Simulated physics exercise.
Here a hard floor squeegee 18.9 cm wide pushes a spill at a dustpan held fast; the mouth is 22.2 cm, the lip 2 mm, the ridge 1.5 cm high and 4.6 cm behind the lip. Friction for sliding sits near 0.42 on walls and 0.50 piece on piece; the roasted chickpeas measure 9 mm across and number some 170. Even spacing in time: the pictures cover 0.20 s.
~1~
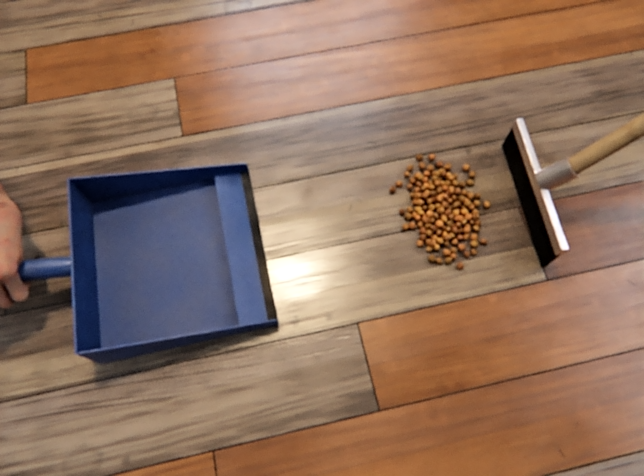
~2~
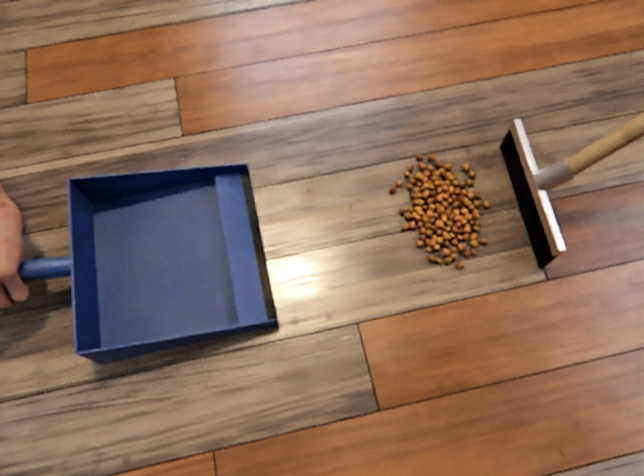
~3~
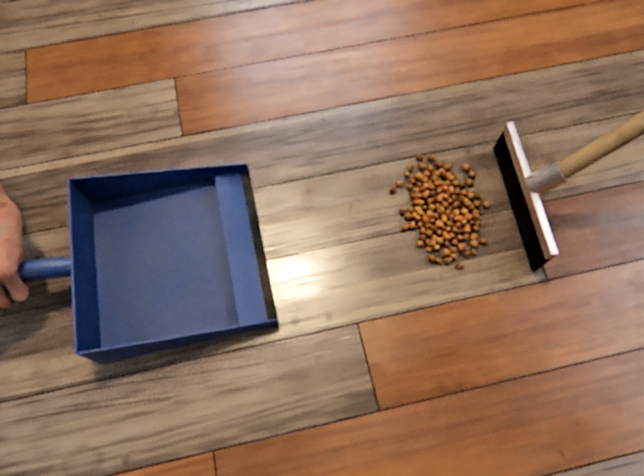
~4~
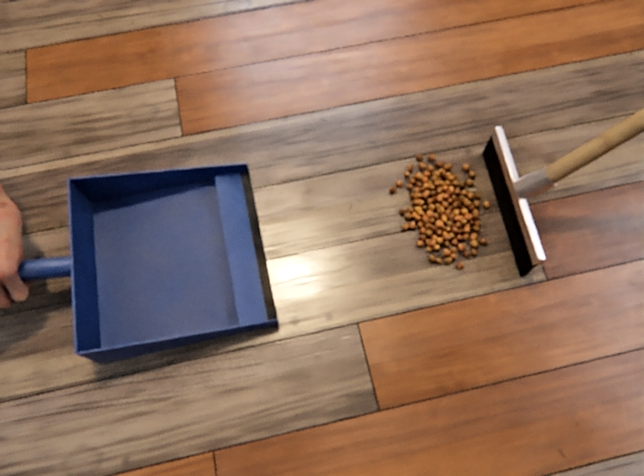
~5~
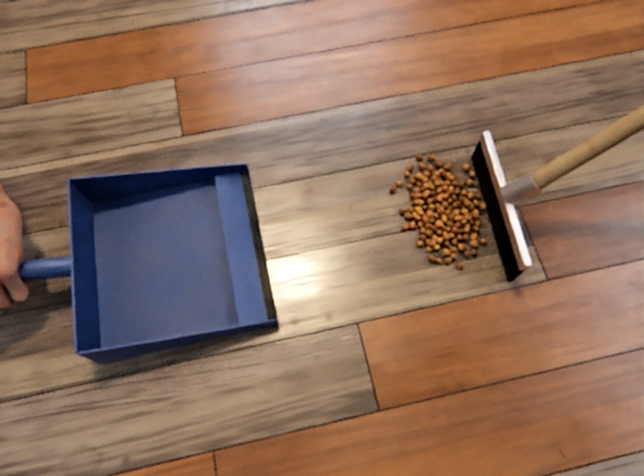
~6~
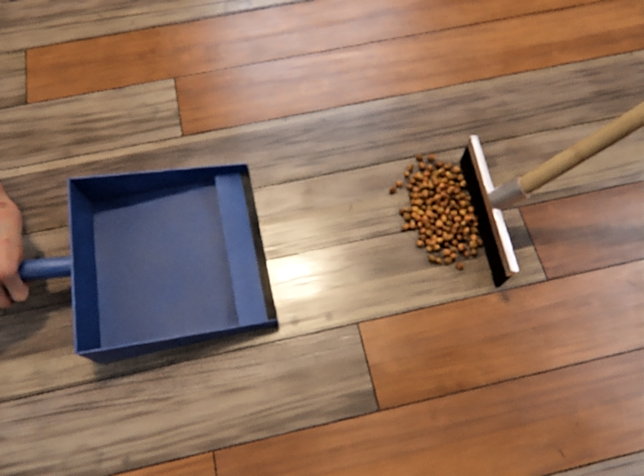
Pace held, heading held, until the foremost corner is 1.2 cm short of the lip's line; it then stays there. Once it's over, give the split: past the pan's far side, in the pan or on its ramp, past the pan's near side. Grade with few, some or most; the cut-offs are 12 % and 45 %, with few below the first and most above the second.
Far side: Few; pan: Some; near side: Few.
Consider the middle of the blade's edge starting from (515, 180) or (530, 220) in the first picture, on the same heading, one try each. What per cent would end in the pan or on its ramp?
About 40 and 15 per cent.
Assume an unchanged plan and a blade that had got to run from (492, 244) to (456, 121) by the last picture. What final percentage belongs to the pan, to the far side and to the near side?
Pan 35, far 20, near 0.
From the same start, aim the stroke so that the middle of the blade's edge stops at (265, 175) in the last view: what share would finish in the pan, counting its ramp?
Close to 35 in a hundred.
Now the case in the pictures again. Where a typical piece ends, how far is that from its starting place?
Median: Approx. 26 cm.
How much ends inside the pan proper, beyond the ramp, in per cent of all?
Estimate: Close to 5 per cent of the total.
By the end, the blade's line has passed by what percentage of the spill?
I'd put it near 35 in a hundred.
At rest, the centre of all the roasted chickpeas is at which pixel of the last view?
(270, 252) or so.
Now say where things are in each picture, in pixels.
The first picture shows blade from (560, 250) to (517, 126), moved 0.0 cm, 0 of the pieces shifted so far; middle of the pieces at (445, 205); pan at (166, 264).
The second picture shows blade from (557, 251) to (515, 127), moved 0.4 cm, 0 of the pieces shifted so far; middle of the pieces at (445, 205).
The third picture shows blade from (550, 255) to (508, 129), moved 1.4 cm, 0 of the pieces shifted so far; middle of the pieces at (445, 205).
The fourth picture shows blade from (537, 260) to (496, 134), moved 3.2 cm, 0 of the pieces shifted so far; middle of the pieces at (445, 205).
The fifth picture shows blade from (524, 266) to (484, 138), moved 5.1 cm, 1 of the pieces shifted so far; middle of the pieces at (445, 205).
The sixth picture shows blade from (511, 271) to (472, 143), moved 6.9 cm, 41 of the pieces shifted so far; middle of the pieces at (440, 211); pan at (166, 264).
Then, 0.28 s after the last picture, middle of the blade 16 cm from the lip; 0 % over the lip, far side 0 %, near side 0 %.
Then, 0.47 s after the last picture, middle of the blade 7 cm from the lip; 0 % over the lip, far side 0 %, near side 5 %.
Then, 0.78 s after the last picture, middle of the blade 2 cm from the lip; 25 % over the lip, far side 0 %, near side 5 %.
In the end, far side 0 %, pan 25 %, near side 10 %, in front of the lip or behind the blade 65 %.
